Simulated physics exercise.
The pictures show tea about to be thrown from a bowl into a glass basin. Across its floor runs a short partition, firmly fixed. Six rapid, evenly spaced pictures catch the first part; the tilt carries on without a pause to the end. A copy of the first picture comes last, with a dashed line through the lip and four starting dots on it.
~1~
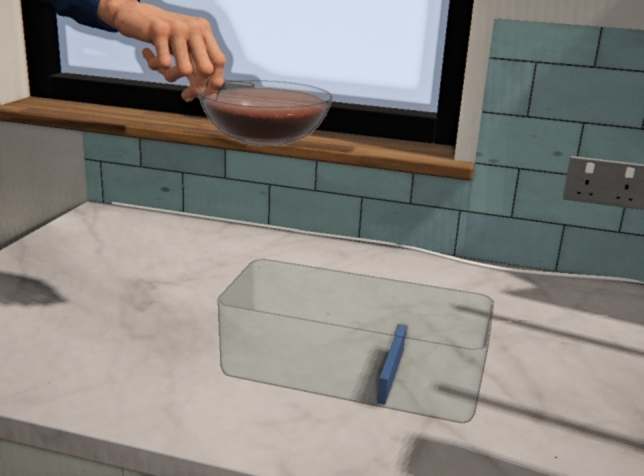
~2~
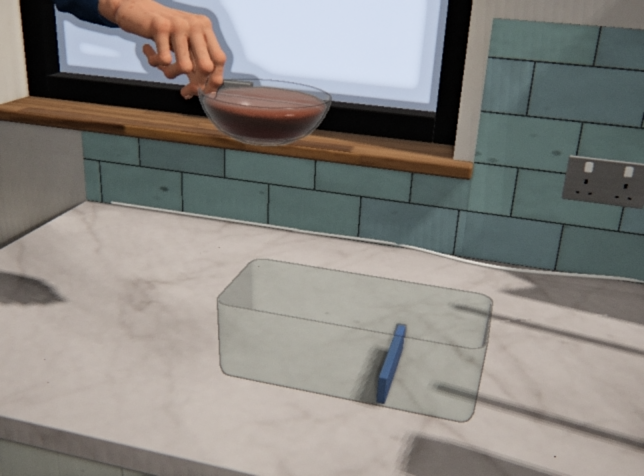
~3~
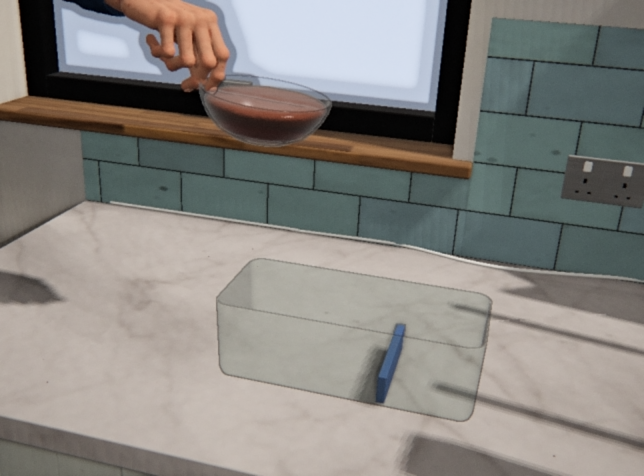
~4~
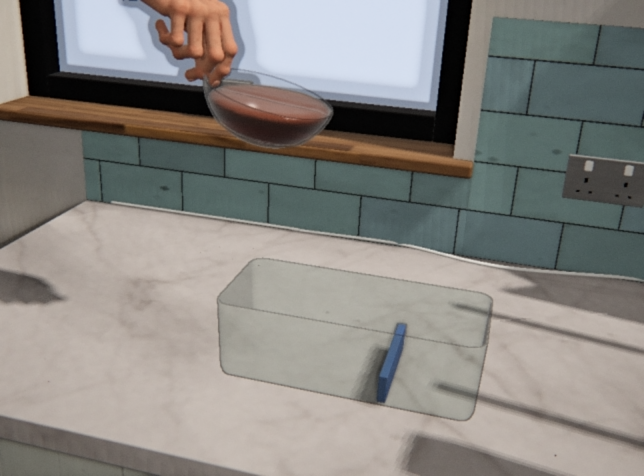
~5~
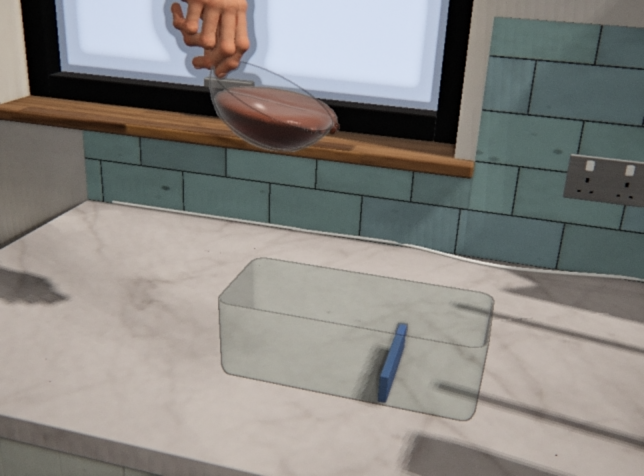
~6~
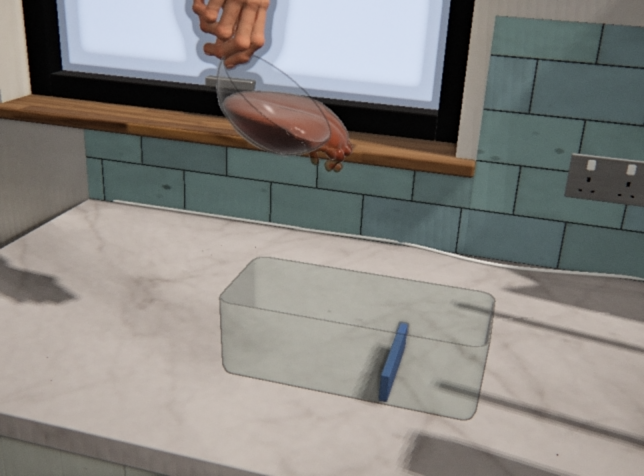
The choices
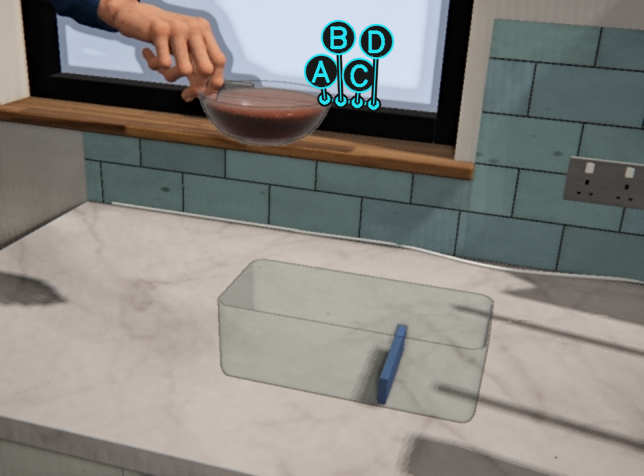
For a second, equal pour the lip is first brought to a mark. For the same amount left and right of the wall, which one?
C beats the others.
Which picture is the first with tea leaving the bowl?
Picture 5.
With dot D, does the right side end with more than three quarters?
No, it does not.
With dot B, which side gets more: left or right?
More ends on the left.
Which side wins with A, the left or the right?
The left side.
On the marked copy, A at (324, 99); B at (340, 100); C at (357, 102); D at (373, 104).
Choosing A, about 85 % ends left of the wall and 9 % right of it; 6 % is lost outside.
Choosing B, about 66 % ends left of the wall and 31 % right of it; 3 % is lost outside.
Choosing C, about 49 % ends left of the wall and 48 % right of it; 3 % is lost outside.
Choosing D, about 36 % ends left of the wall and 61 % right of it; 3 % is lost outside.
